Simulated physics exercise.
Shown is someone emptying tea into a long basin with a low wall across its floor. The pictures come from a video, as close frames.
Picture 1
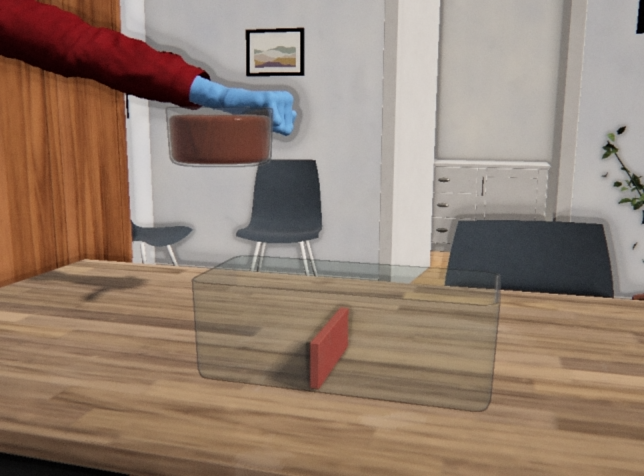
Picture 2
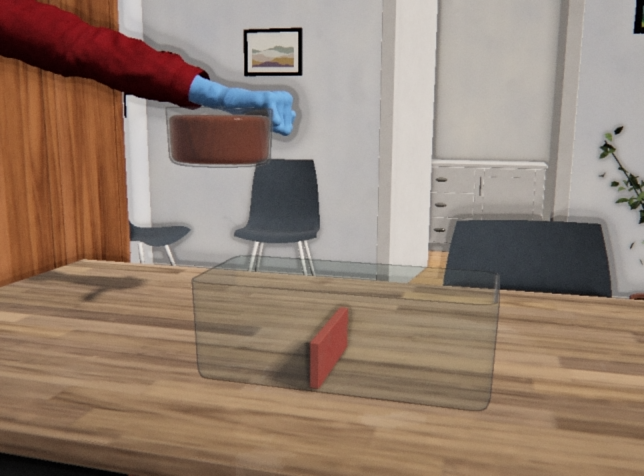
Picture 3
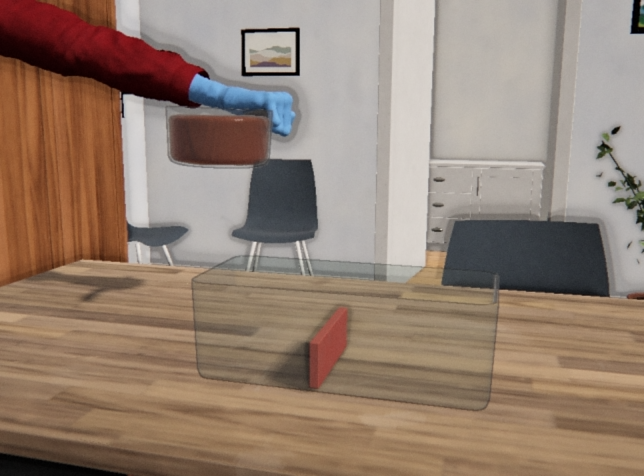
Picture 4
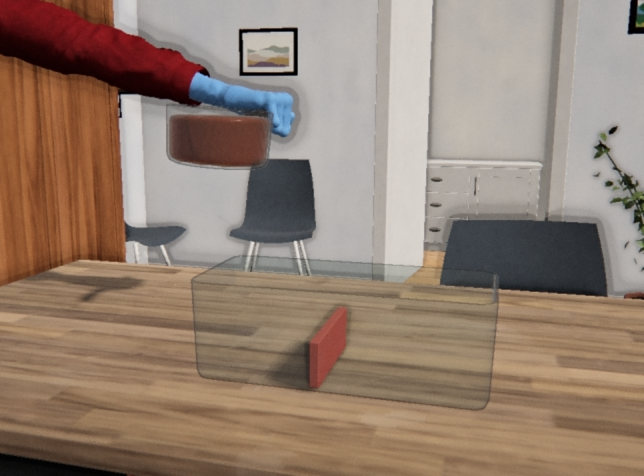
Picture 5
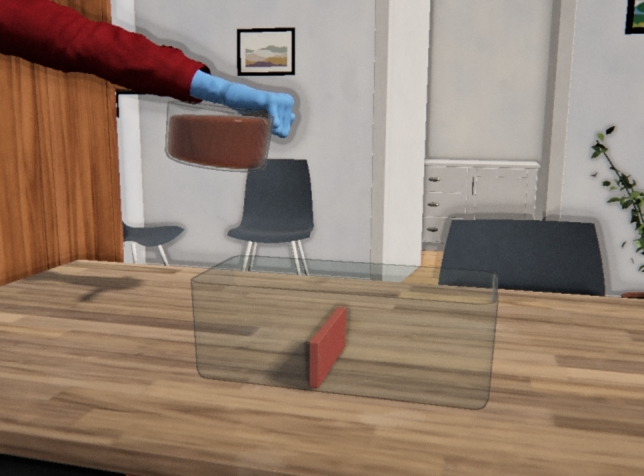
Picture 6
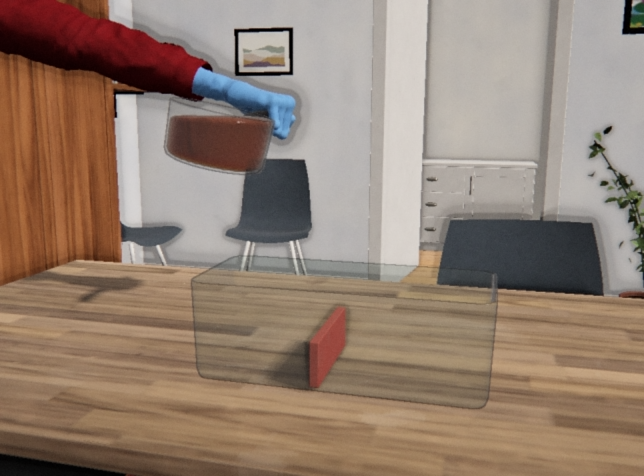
A gloved hand slowly tilts a container of brown tea above a long clear basin.
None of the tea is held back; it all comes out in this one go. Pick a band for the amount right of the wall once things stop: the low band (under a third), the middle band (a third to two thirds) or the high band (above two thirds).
The middle band.
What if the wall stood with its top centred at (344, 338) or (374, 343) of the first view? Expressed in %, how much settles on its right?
25 per cent first, then 10 per cent.
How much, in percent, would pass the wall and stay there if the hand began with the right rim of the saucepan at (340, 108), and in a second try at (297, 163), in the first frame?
You'd see around 95 per cent, and then around 65 per cent.
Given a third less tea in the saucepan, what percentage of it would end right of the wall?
About 15 parts in a hundred, give or take.
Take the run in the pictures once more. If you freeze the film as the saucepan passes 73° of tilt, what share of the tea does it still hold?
Remaining fraction: Approx. 45 %.
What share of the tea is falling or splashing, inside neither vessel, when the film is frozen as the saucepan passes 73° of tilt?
Roughly 40 per cent.
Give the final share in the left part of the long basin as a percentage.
Around 55 %.
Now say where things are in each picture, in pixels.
The first frame shows tilt 0°; pouring edge (269, 110); surface from (178, 117) to (269, 117); the long basin's rim runs from (215, 269) to (499, 290); the wall's top is at (331, 325).
The second frame shows tilt 1°; pouring edge (269, 111); surface from (177, 117) to (269, 118).
The third frame shows tilt 2°; pouring edge (269, 112); surface from (177, 117) to (269, 118).
The fourth frame shows tilt 5°; pouring edge (269, 115); surface from (178, 117) to (269, 119).
The fifth frame shows tilt 8°; pouring edge (270, 119); surface from (177, 117) to (269, 119).
The sixth frame shows tilt 13°; pouring edge (271, 123); surface from (178, 118) to (272, 121).
A moment on, the saucepan is tipped part way and 45 per cent is still to pour, 7 is left of the wall and 10 right of it.
Next, the saucepan is tipped right over and 4 per cent is still to pour, 43 is left of the wall and 44 right of it.
Then the saucepan is tipped right over and 0 per cent is still to pour, 54 is left of the wall and 45 right of it.
Later the saucepan is tipped right over and 0 per cent is still to pour, 54 is left of the wall and 45 right of it.
In the end 54 per cent lies left of the wall, 45 right of it and 1 outside.
